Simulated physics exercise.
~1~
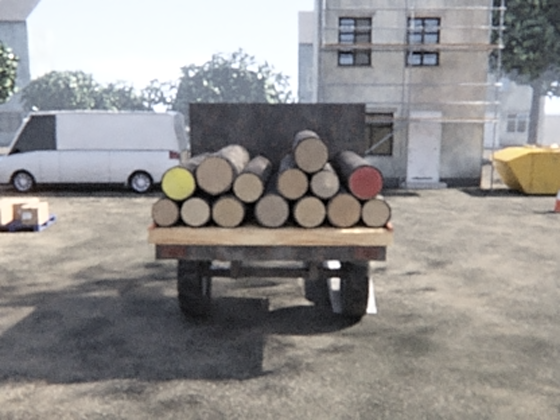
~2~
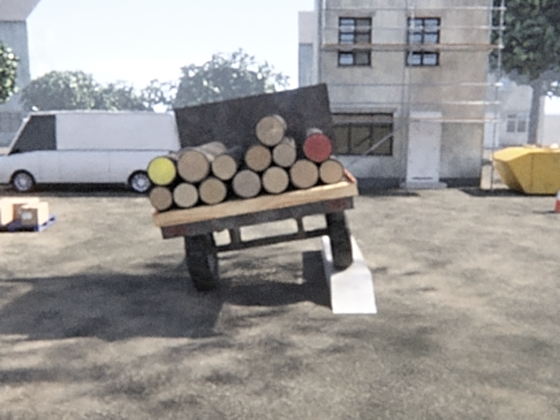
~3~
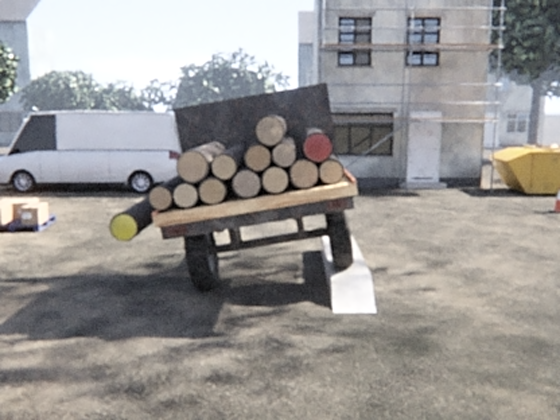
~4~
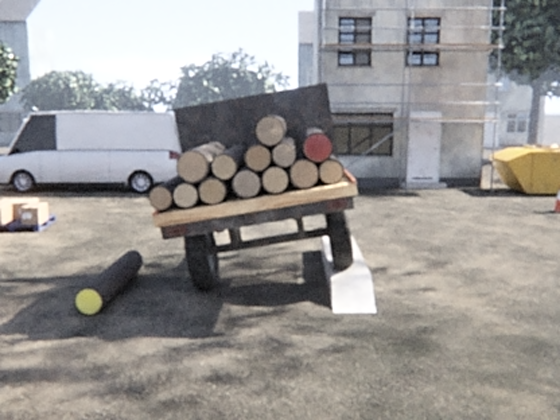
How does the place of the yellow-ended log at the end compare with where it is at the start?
At the start it lies on the left side of the log pile on the trailer. By the end it is on the ground to the left of the trailer.
